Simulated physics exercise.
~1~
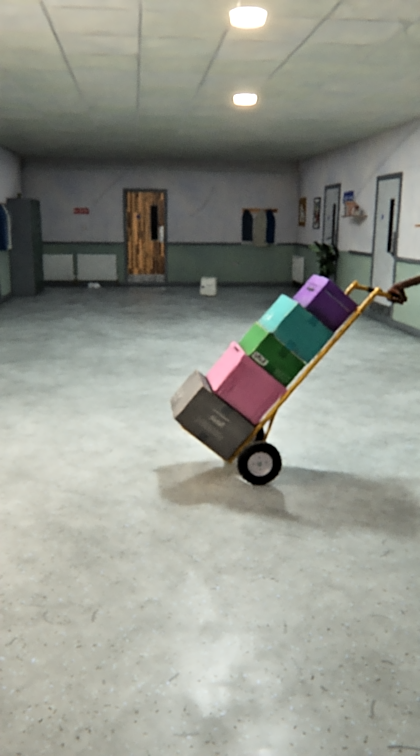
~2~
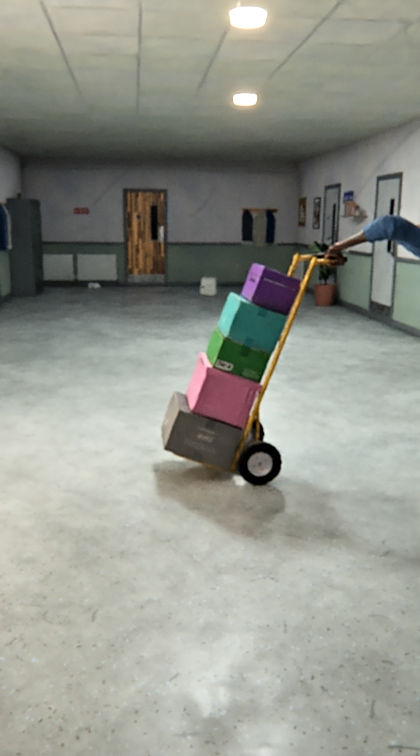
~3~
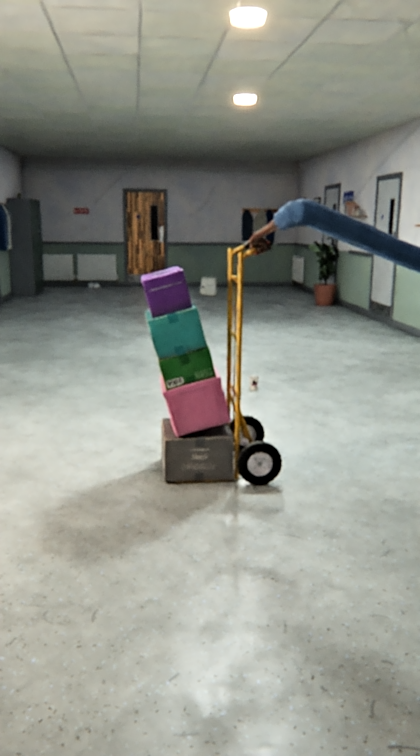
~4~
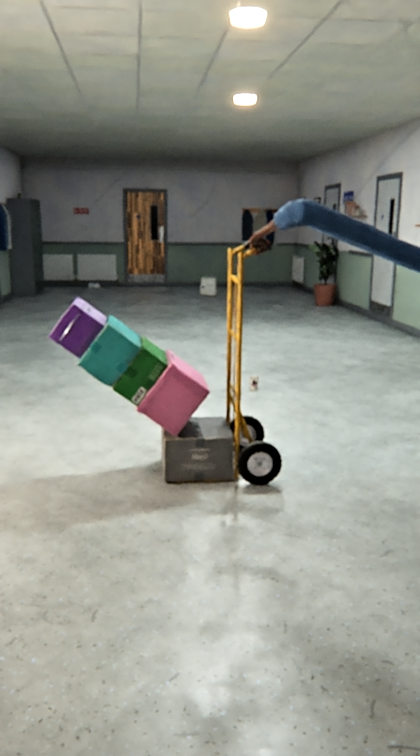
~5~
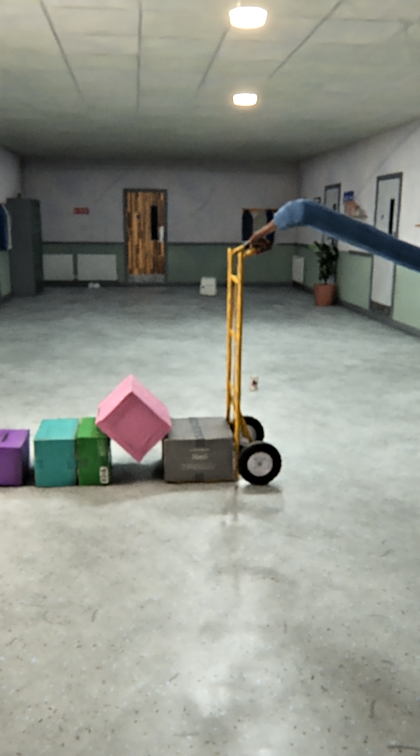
A hand tips a loaded sack truck upright, and every box except the grey one topples left.
